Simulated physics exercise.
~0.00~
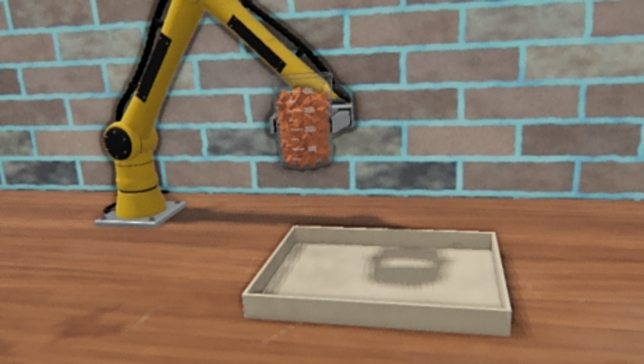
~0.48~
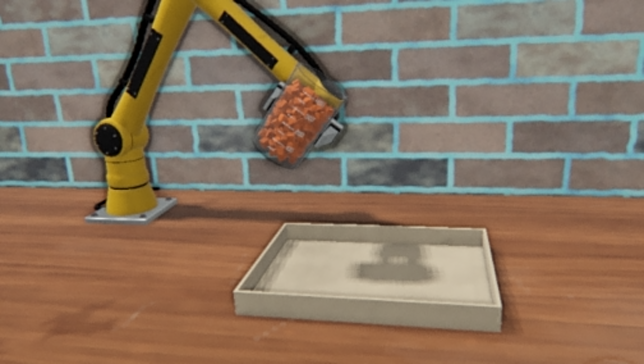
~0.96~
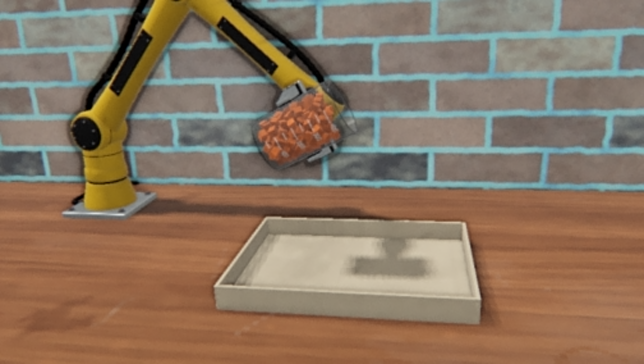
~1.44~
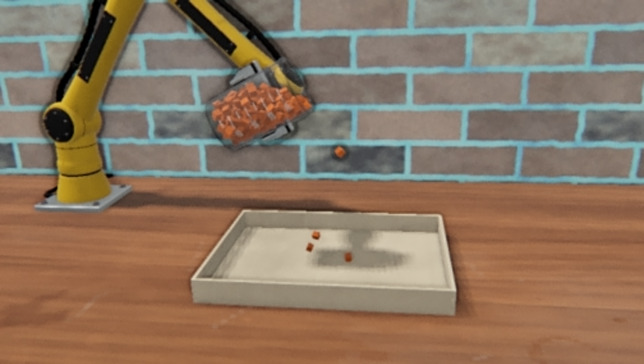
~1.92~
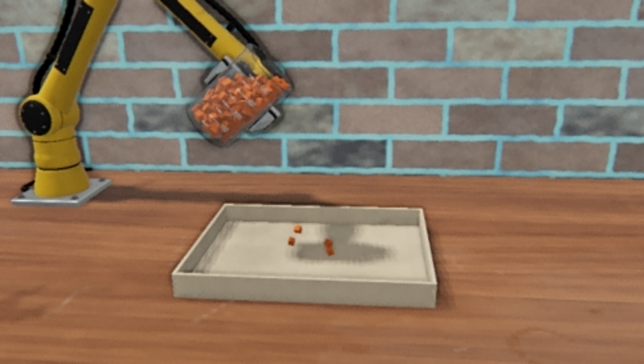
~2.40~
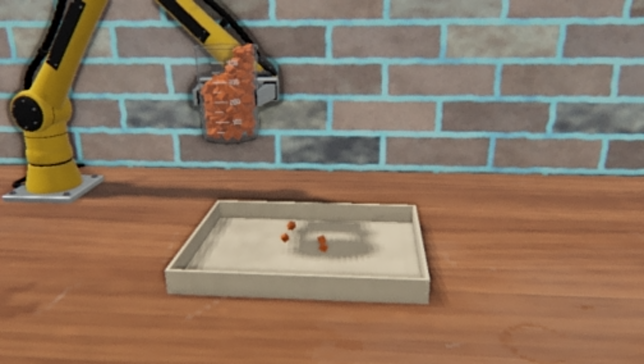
On a wooden table before a brick wall, a yellow robot arm tipped a beaker heaped with orange vegetable dice over a shallow tray, dropped four pieces into it, then turned the beaker upright again, still nearly full.
